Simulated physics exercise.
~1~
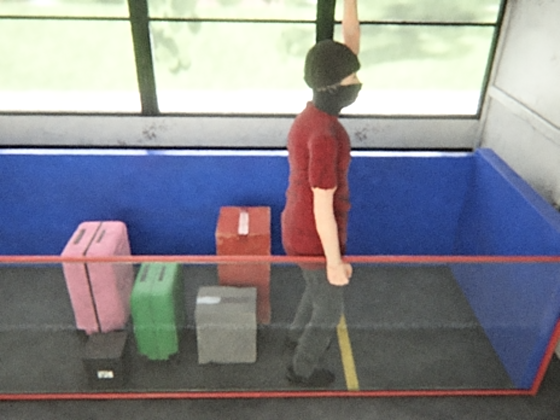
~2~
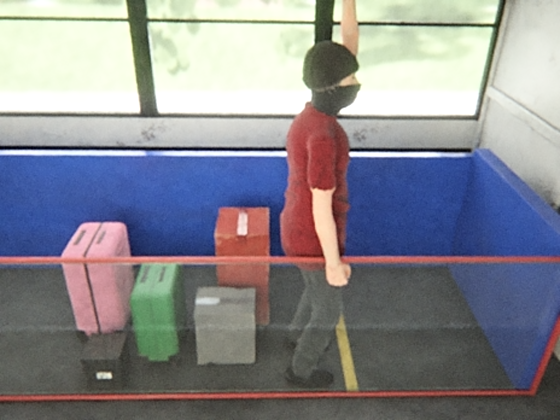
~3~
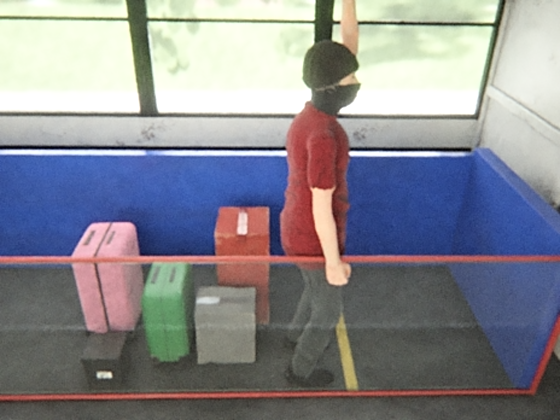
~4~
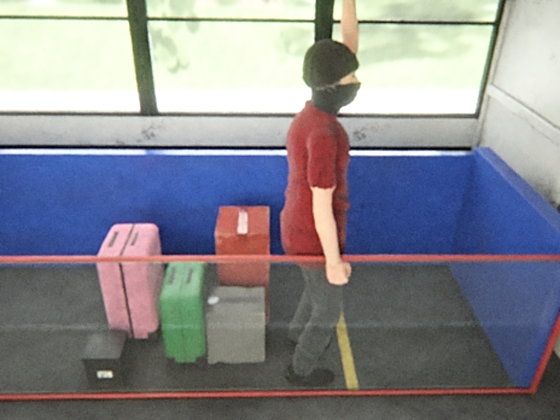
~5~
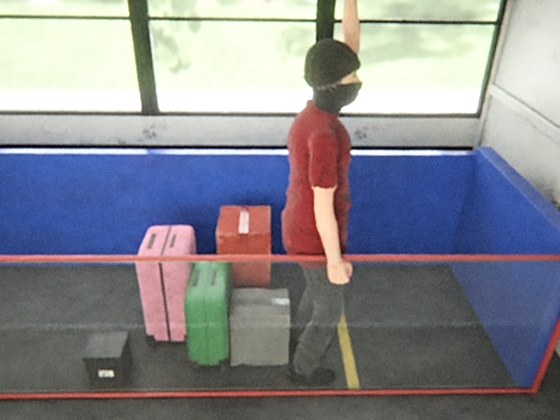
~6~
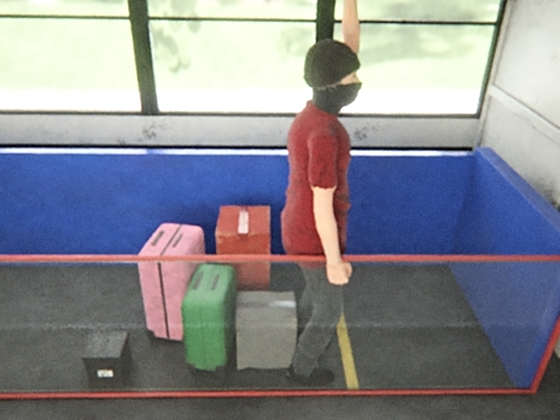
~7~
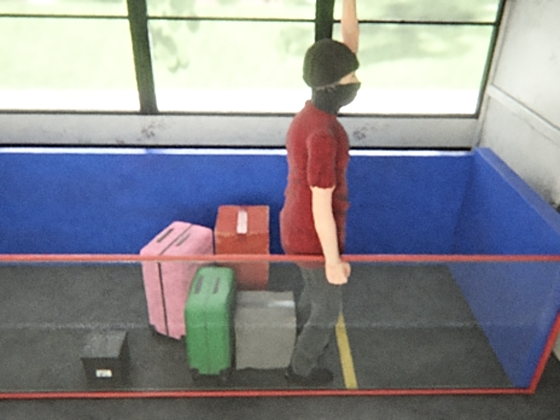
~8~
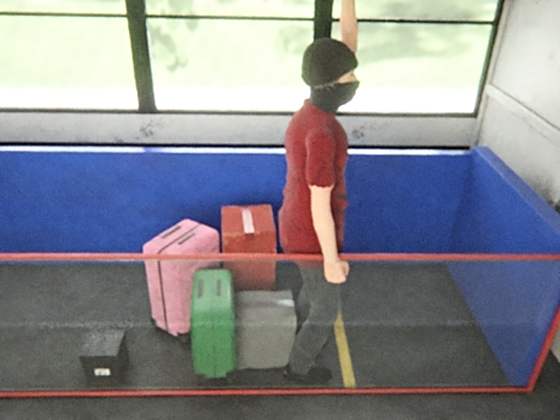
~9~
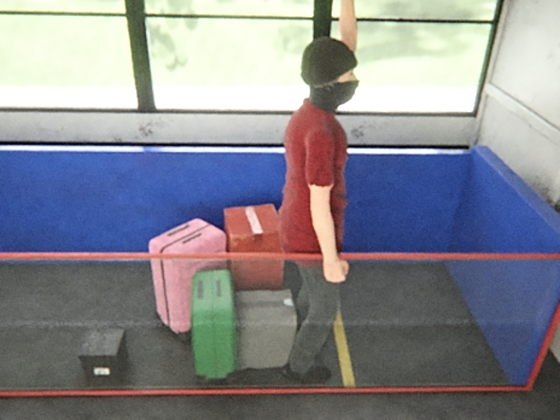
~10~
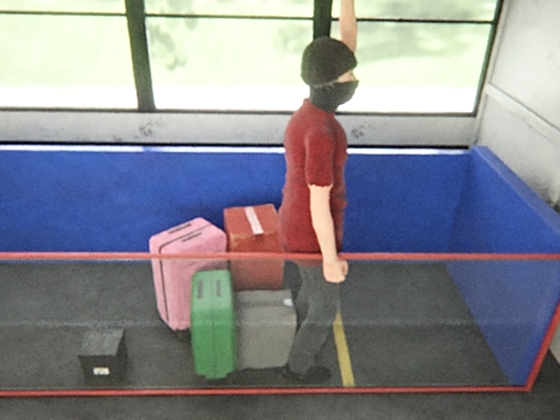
On a bus, two suitcases and a grey box slide right, stopping short of a yellow line.
